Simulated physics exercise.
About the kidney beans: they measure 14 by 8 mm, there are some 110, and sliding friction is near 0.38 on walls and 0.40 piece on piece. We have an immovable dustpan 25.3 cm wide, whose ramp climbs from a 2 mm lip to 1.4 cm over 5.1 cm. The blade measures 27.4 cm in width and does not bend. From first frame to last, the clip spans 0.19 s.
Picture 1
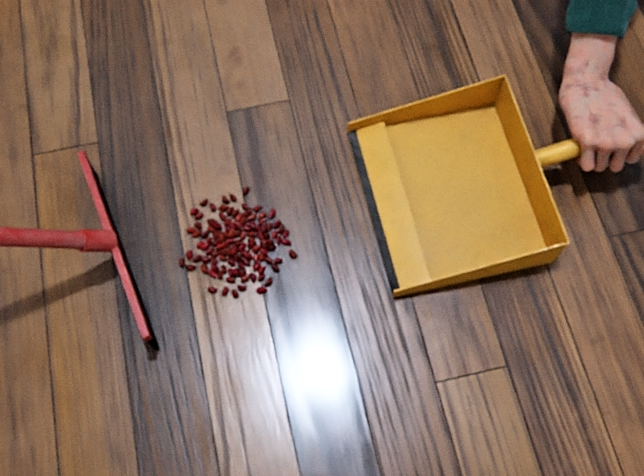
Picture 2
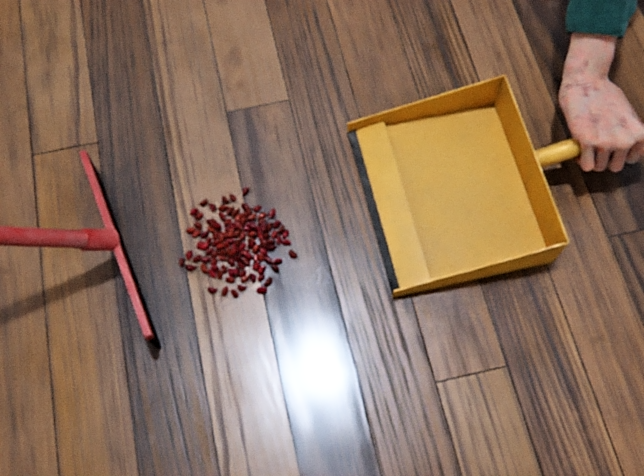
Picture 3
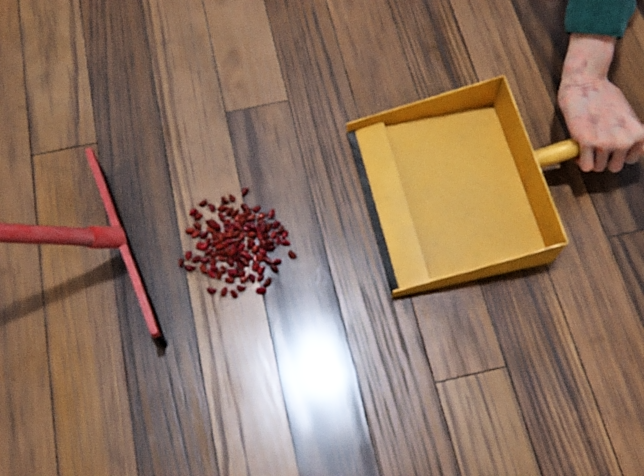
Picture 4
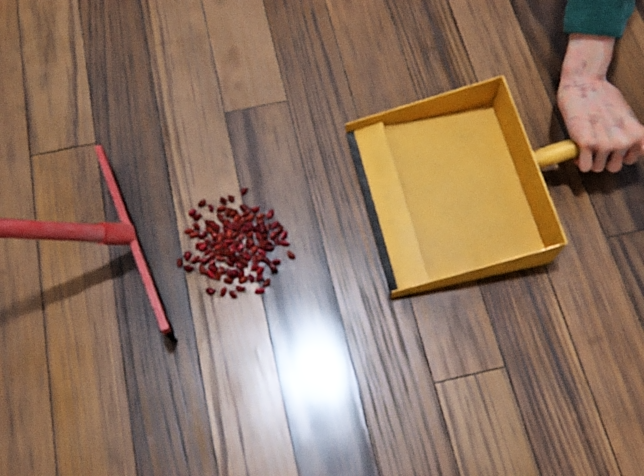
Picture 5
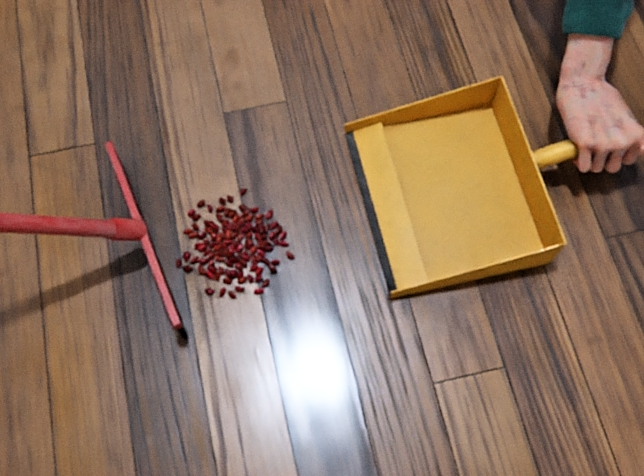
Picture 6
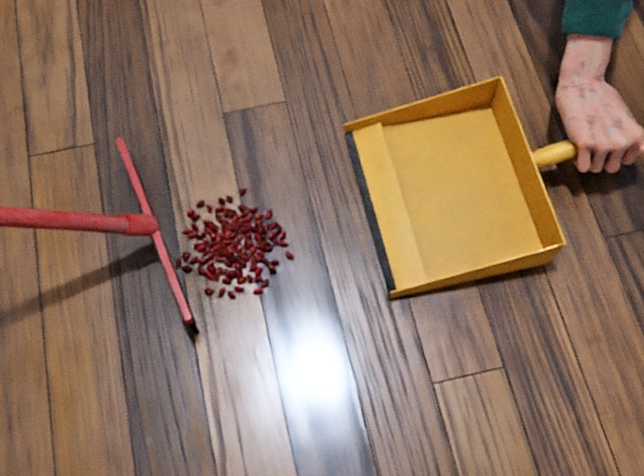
A hand held a yellow dustpan still on the wooden floor while a red blade on a handle slid a short way right, drawing close to a scattered pile of dark red beans that stayed put.
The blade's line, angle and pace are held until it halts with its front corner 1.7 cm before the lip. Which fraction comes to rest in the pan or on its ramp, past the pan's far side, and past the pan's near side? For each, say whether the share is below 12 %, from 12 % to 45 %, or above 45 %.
As I see it, in the pan or on its ramp: Moderate. Past the pan's far side: Small. Past the pan's near side: Small.
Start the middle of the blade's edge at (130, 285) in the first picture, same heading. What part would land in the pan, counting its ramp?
Something close to 20 percent.
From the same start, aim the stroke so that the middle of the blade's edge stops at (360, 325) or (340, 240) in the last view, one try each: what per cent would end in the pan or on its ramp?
Some 0 and 10 per cent.
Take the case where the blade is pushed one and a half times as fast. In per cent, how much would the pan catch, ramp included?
I'd guess it lands at about 25 per cent.
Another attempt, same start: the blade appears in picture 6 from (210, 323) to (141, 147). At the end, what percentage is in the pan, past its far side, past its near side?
That ends as pan 20, far 5, and near 0.
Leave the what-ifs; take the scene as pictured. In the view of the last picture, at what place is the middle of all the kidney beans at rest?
I'd say roughly (357, 195).
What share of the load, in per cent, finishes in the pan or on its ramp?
Some 30 %.
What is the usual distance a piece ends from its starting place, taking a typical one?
That distance is close to 18 cm.
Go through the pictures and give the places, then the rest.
In the first picture, blade from (147, 336) to (84, 158), moved 0.0 cm, 0 of the pieces shifted so far; middle of the pieces at (238, 242); pan at (460, 192).
In the second picture, blade from (149, 335) to (86, 157), moved 0.3 cm, 0 of the pieces shifted so far; middle of the pieces at (238, 242).
In the third picture, blade from (156, 333) to (91, 155), moved 1.2 cm, 0 of the pieces shifted so far; middle of the pieces at (238, 243).
In the fourth picture, blade from (166, 329) to (101, 152), moved 2.6 cm, 0 of the pieces shifted so far; middle of the pieces at (237, 243).
In the fifth picture, blade from (177, 324) to (111, 148), moved 4.2 cm, 0 of the pieces shifted so far; middle of the pieces at (236, 244).
In the sixth picture, blade from (189, 320) to (122, 145), moved 5.8 cm, 0 of the pieces shifted so far; middle of the pieces at (235, 244); pan at (456, 193).
Then, 0.28 s after the last picture, middle of the blade 16 cm from the lip; 0 % over the lip, far side 0 %, near side 0 %.
Then, 0.47 s after the last picture, middle of the blade 8 cm from the lip; 0 % over the lip, far side 0 %, near side 0 %.
Then, 0.77 s after the last picture, middle of the blade 4 cm from the lip; 35 % over the lip, far side 5 %, near side 0 %.
In the end, pan 30 %, far side 5 %, near side 0 %, in front of the lip or behind the blade 65 %.
